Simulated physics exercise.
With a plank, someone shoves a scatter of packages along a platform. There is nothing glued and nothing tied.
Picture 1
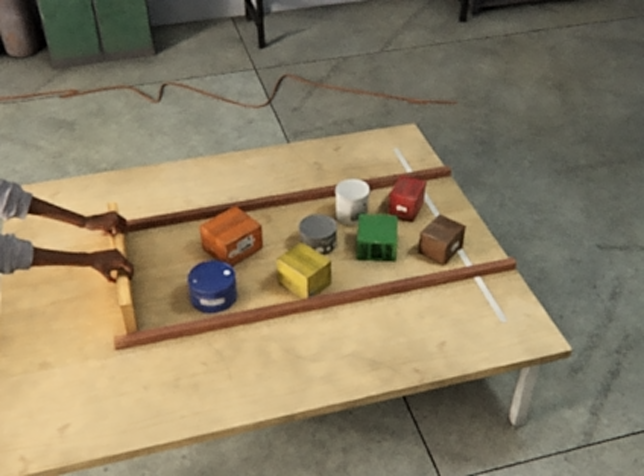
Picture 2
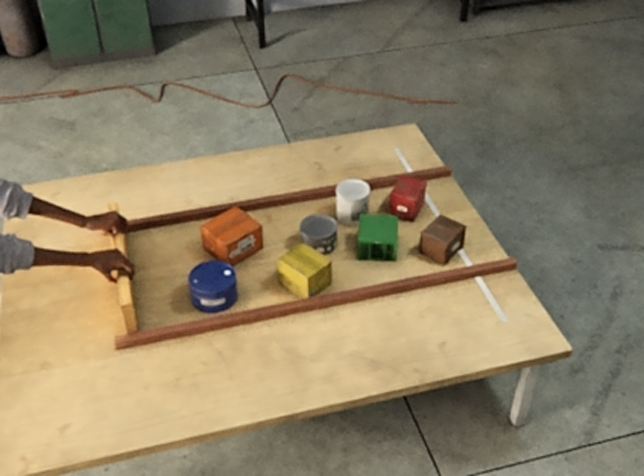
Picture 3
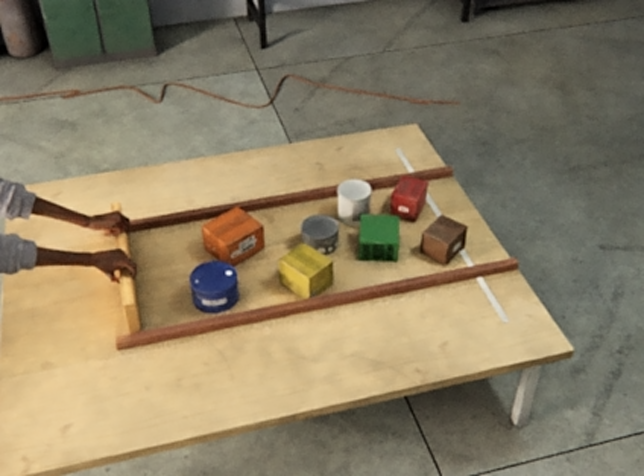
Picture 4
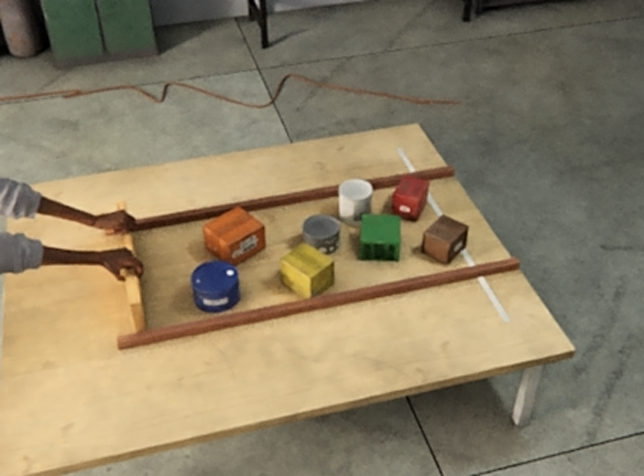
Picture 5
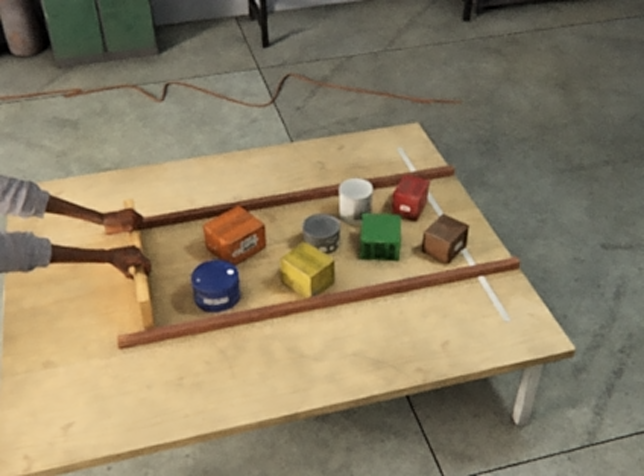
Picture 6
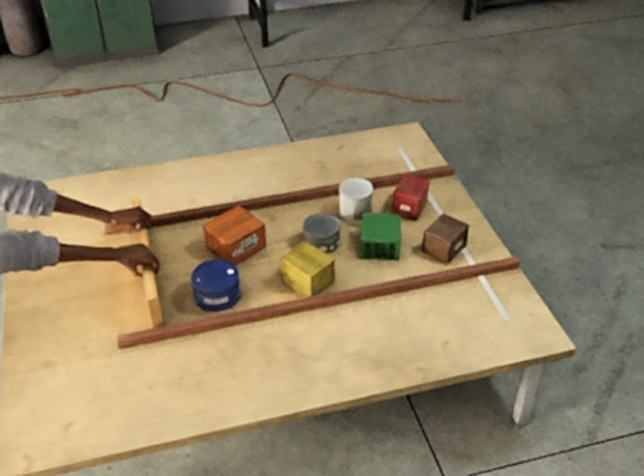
The footage shows two hands holding a wooden plank between two rails on a platform, first nearly still, then sliding it slightly right toward scattered colourful boxes and round containers, which stay almost in place near a white tape line.
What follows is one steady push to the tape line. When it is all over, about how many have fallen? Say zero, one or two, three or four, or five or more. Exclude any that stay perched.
The fall count hits five or goes past it.
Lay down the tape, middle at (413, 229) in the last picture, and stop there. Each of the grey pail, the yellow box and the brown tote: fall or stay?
Grey pail stays put, yellow box stays put, brown tote goes down.
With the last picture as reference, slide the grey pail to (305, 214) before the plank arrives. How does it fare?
Outcome for the grey pail: It ends up still on.
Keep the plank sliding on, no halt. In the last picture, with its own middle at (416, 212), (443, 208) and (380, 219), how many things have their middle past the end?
2; 5; 0.
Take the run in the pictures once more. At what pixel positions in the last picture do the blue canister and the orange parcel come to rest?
Near (480, 228) and (465, 201).
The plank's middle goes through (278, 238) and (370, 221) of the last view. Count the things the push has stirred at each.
The count reaches 4 first and 8 second.
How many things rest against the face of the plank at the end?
The number is 3.
Soon after, none off yet; brown tote at rest near (446, 239); red tote at rest near (411, 198); green crate at rest near (381, 236).
Then, none off yet; brown tote moved about its own width near (473, 241); red tote moved a little near (414, 195); green crate moved about its own width near (442, 229).
By the end, the number that fall off is five or more; fallen, yellow box, grey pail, green crate, red tote and brown tote.
